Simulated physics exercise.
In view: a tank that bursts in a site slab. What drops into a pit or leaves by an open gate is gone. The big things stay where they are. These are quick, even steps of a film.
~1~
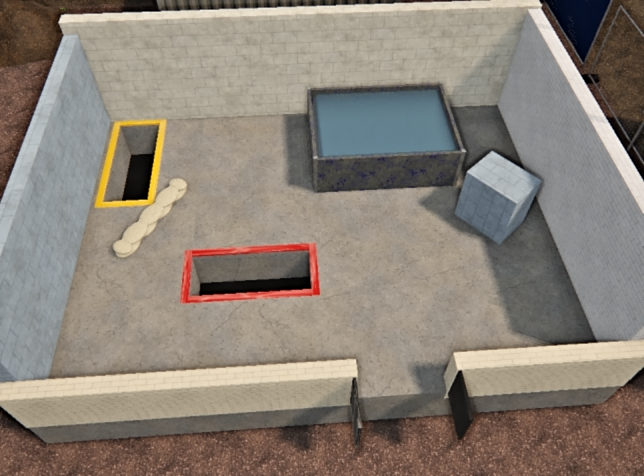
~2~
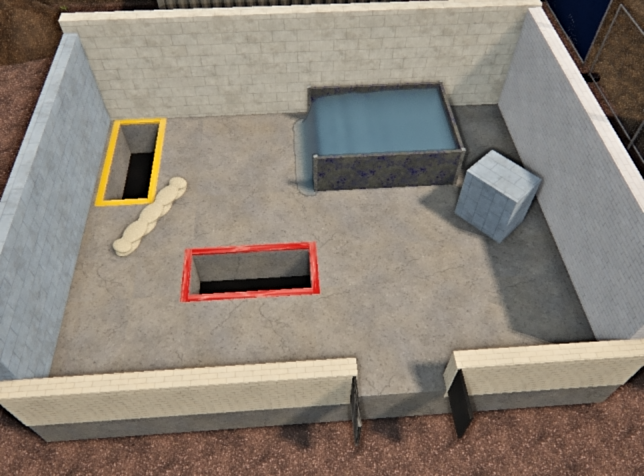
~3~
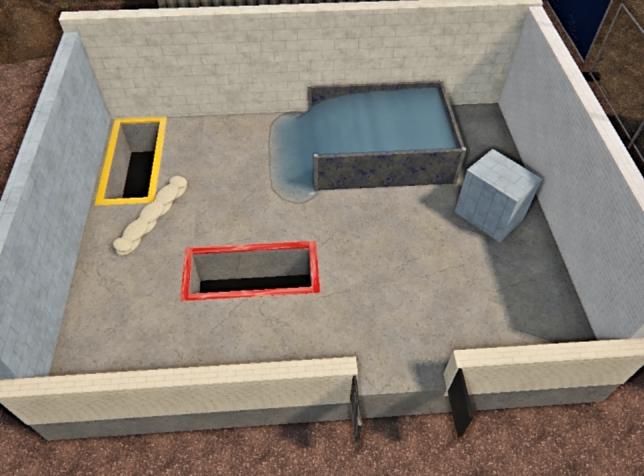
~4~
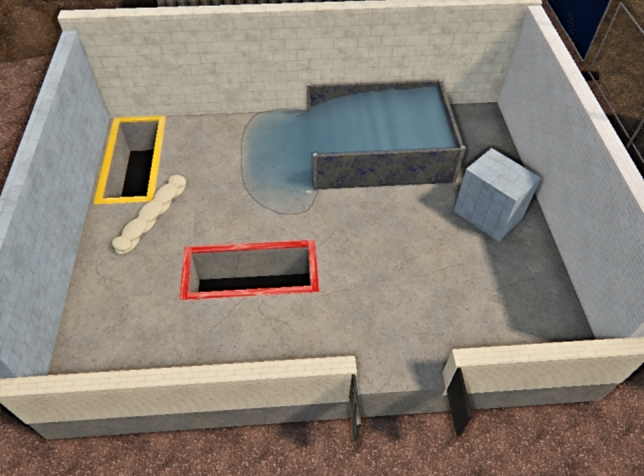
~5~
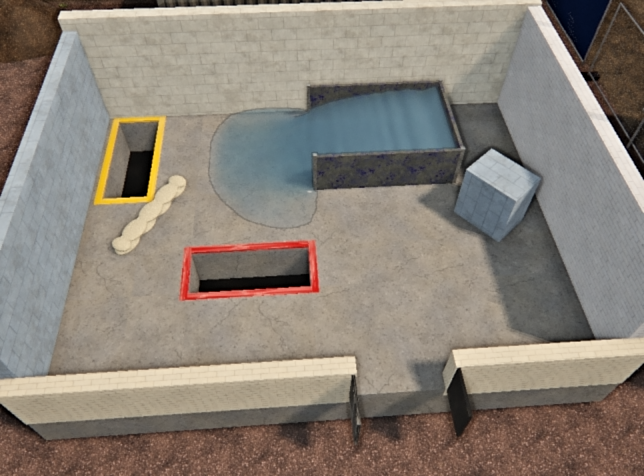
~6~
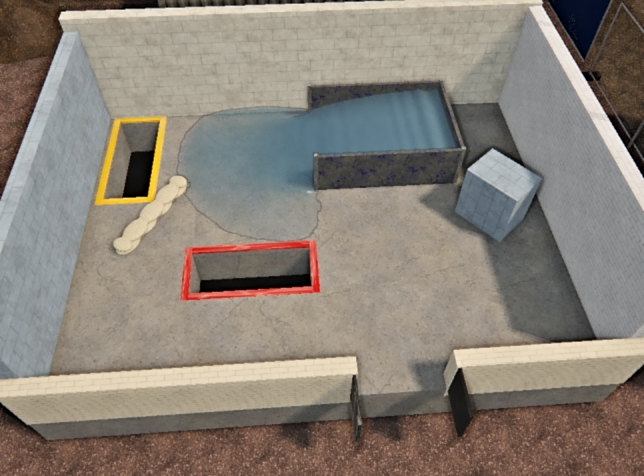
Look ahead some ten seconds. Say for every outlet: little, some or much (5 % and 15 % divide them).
In the end: The gate takes less than 5 %; the yellow pit takes more than 15 %; the red pit takes from 5 to 15 %.
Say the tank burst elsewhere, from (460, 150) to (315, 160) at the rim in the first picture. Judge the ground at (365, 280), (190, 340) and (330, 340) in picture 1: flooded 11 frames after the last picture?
As listed: Under water, clear, under water.
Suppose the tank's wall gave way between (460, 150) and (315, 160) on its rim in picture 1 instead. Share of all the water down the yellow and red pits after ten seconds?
Roughly, in per cent: Yellow 4, red 20.
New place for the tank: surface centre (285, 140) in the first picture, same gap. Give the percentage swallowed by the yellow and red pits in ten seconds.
Roughly, in per cent: Yellow 70, red 6.
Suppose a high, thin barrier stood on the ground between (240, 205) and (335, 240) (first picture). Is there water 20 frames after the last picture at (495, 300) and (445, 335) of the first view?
As listed: Clear, clear.
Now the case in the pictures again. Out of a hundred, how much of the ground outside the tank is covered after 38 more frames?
I make it 55 per cent.
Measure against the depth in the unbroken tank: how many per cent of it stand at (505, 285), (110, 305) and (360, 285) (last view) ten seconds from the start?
About 2, 4 and 2 per cent.
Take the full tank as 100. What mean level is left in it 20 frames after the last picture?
Some 20 per cent.
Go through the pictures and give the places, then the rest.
In the first frame, still water in the water tank at (382, 122).
In the second frame, the front is at (314, 194), out from the gap at (314, 145).
In the third frame, the front is at (294, 199), out from the gap at (314, 145).
In the fourth frame, the front is at (263, 202), out from the gap at (313, 145).
In the fifth frame, water pours out at (313, 145) and has run to (214, 180).
In the sixth frame, water pours out at (314, 146) and has run to (182, 180).
A moment on, water covers 25 % of the floor; the gate 0 %, the yellow pit 6 %, the red pit 0 %.
Next, water covers 35 % of the floor; the gate 0 %, the yellow pit 20 %, the red pit 2 %.
Then, water covers 40 % of the floor; the gate 0 %, the yellow pit 39 %, the red pit 3 %.
Later, water covers 55 % of the floor; the gate 0 %, the yellow pit 54 %, the red pit 6 %.
In the end, water covers 70 % of the floor; the gate 0 %, the yellow pit 63 %, the red pit 9 %.
